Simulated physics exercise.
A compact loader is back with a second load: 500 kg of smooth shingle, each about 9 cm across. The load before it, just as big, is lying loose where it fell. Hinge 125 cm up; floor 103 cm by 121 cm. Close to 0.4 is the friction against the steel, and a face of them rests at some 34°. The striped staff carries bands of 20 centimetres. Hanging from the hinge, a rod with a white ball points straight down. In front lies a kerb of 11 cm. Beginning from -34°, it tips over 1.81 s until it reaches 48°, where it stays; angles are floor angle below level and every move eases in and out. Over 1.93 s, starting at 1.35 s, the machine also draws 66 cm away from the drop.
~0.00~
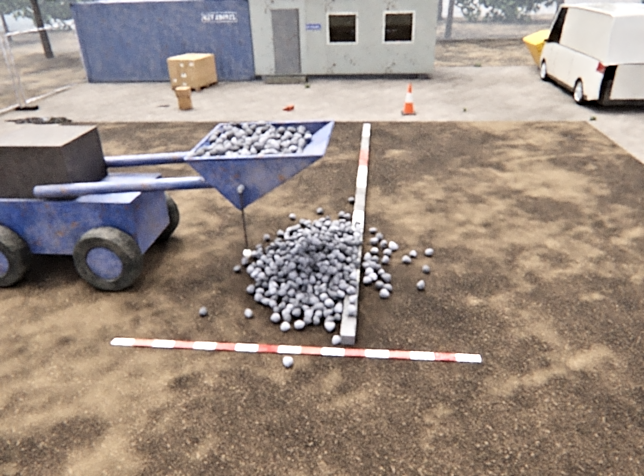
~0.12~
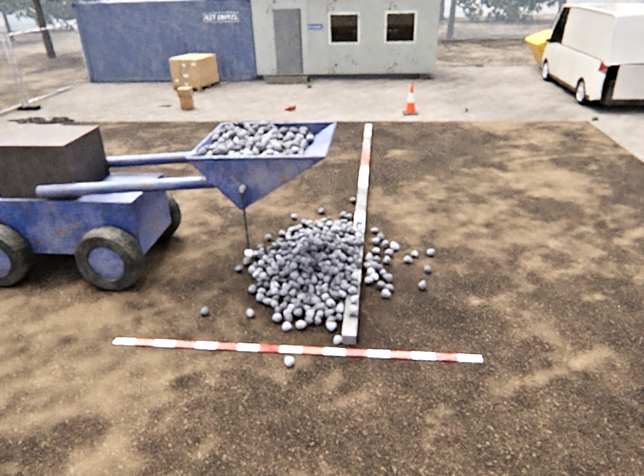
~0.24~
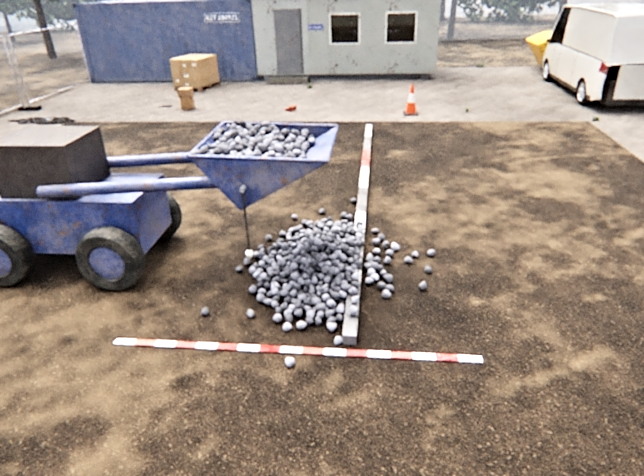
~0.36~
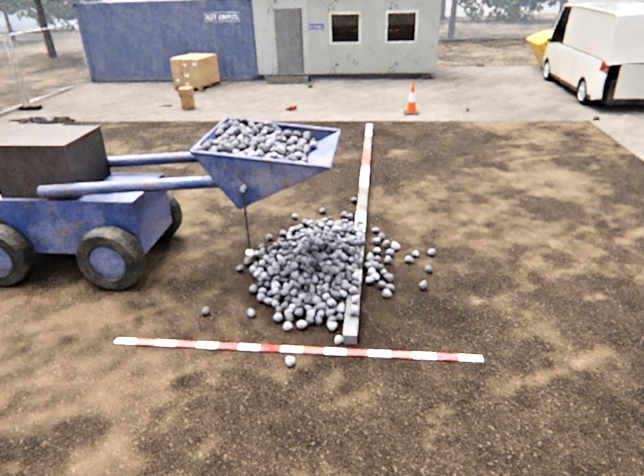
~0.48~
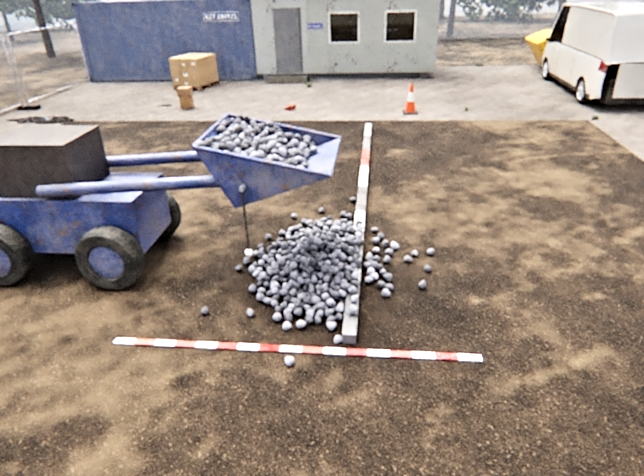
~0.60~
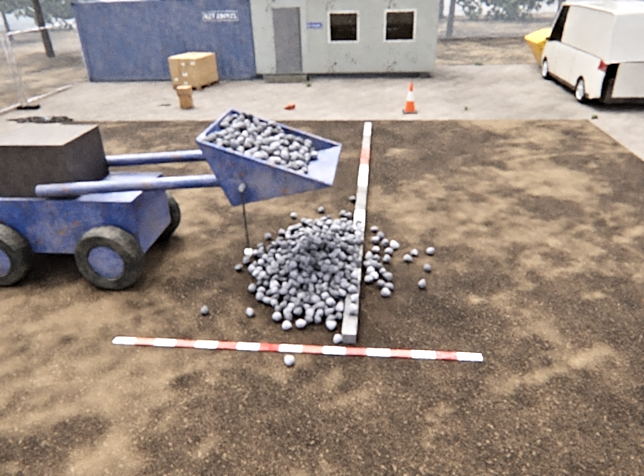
A blue loader's bucket of gray stones slowly tilts forward above a loose stone pile.
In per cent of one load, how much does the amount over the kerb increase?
About 31 per cent.
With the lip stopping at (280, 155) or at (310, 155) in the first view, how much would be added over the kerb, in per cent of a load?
Case one about 0 %, case two about 20 %.
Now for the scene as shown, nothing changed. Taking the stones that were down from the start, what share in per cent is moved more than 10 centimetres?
Near 25 per cent, I reckon.
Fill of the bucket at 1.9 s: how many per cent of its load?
It still holds about 10 per cent.
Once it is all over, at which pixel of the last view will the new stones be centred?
I'd point to about (331, 253).
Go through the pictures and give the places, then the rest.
In the first frame, the bucket is at -34°, its lip at (323, 155); the top of the load is at (244, 130). The earlier load is highest near (321, 248), 27 cm above ground level, 95 % on this side of the kerb, 5 % over the kerb.
In the second frame, the bucket is at -33°, its lip at (326, 157); the top of the load is at (240, 130); the stones move at 0.1 m/s on average.
In the third frame, lip at (328, 161), floor tilted -30°, highest stones at (234, 130); the stones move at 0.1 m/s on average.
In the fourth frame, the bucket is at -26°, its lip at (330, 167); the top of the load is at (234, 128); the stones move at 0.2 m/s on average.
In the fifth frame, lip at (331, 176), floor tilted -20°, highest stones at (233, 125); the stones move at 0.2 m/s on average.
In the sixth frame, lip at (332, 185), floor tilted -13°, highest stones at (237, 120); the stones move at 0.3 m/s on average.
After 1.4 s the floor is at 35°; in per cent of one load, 92 in the bucket, 103 on this side of the kerb, 5 over the kerb; the foremost stones are at (409, 262).
After 1.9 s the floor is at 48°; in per cent of one load, 8 in the bucket, 169 on this side of the kerb, 23 over the kerb; the foremost stones are at (419, 263).
After 3.7 s the floor is at 48°; in per cent of one load, 0 in the bucket, 164 on this side of the kerb, 36 over the kerb; the foremost stones are at (451, 245).
After 6.5 s the floor is at 48°; in per cent of one load, 0 in the bucket, 164 on this side of the kerb, 36 over the kerb; the foremost stones are at (451, 245). Net gain over the kerb, 31.
